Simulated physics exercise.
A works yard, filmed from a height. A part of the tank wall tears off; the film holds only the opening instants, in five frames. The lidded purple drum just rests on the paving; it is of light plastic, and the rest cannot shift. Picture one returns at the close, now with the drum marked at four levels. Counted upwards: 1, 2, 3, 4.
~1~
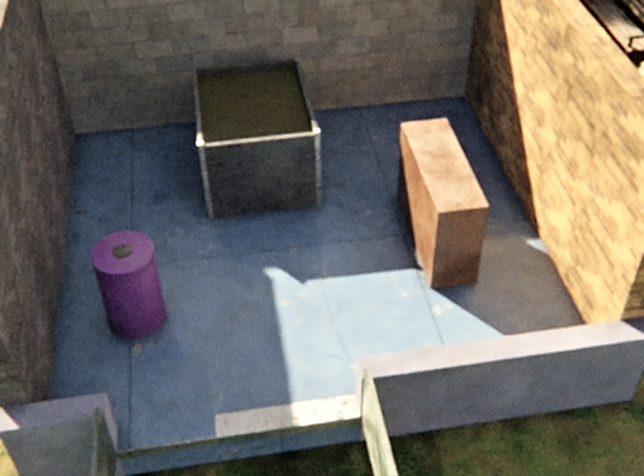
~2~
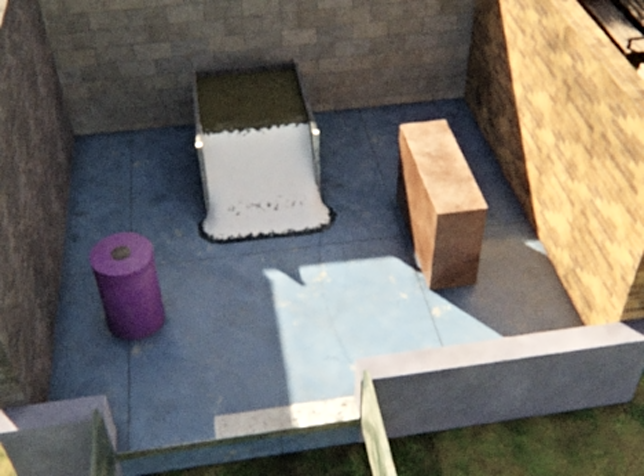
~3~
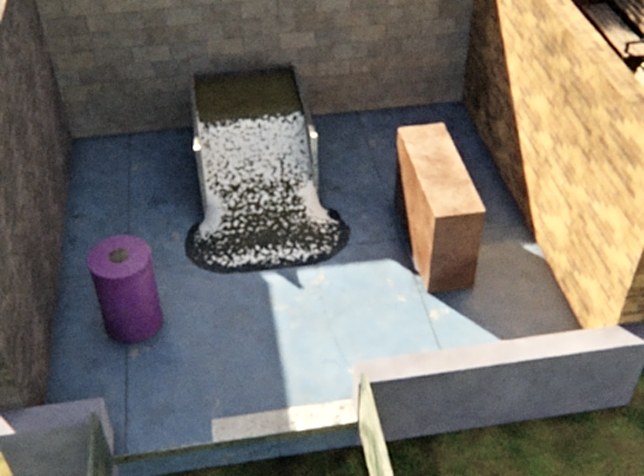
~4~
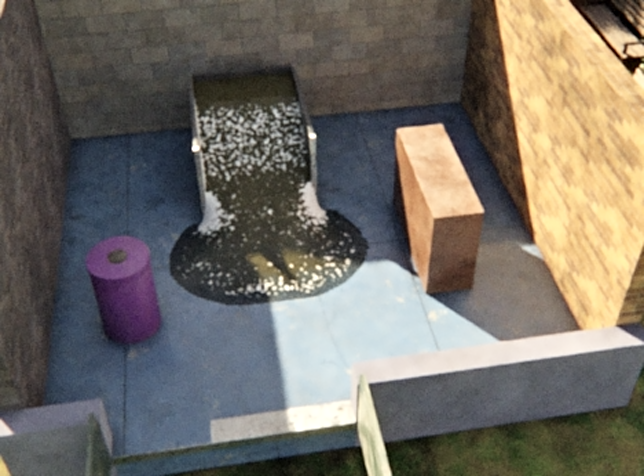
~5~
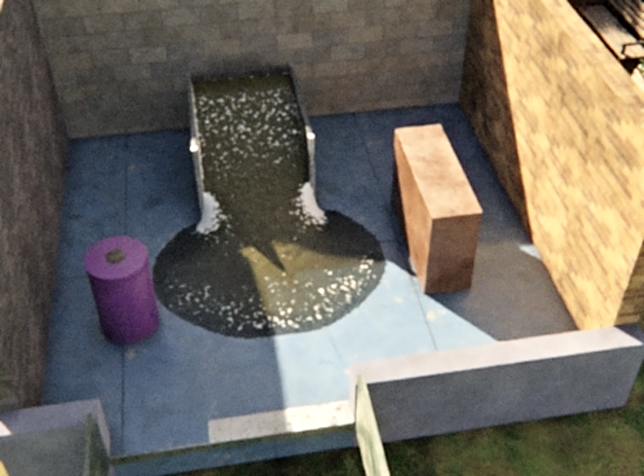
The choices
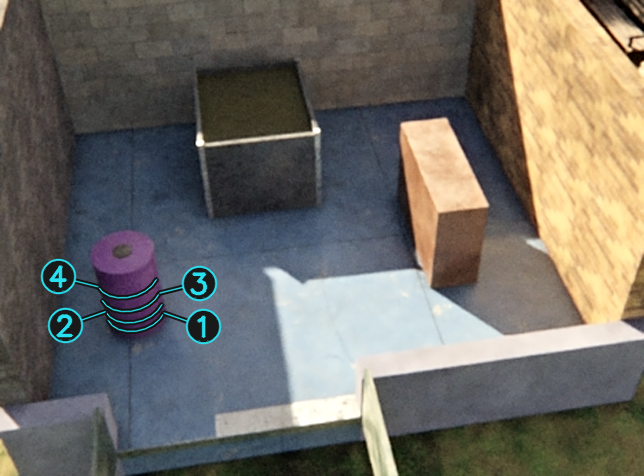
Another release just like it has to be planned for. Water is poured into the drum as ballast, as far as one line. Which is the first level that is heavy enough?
The limit is 2.
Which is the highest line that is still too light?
Here it is line 1.
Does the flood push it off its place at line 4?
No, that is safe.
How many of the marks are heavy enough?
Three of the four.
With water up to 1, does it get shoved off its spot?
Yes, it does.
On the marked copy, 1 at (136, 331); 2 at (133, 322); 3 at (130, 311); 4 at (127, 297); from the bottom up 1, 2, 3, 4.
For line 1, it is pushed about its own width away.
For line 2, it does not move.
For line 3, it does not move.
For line 4, it does not move.
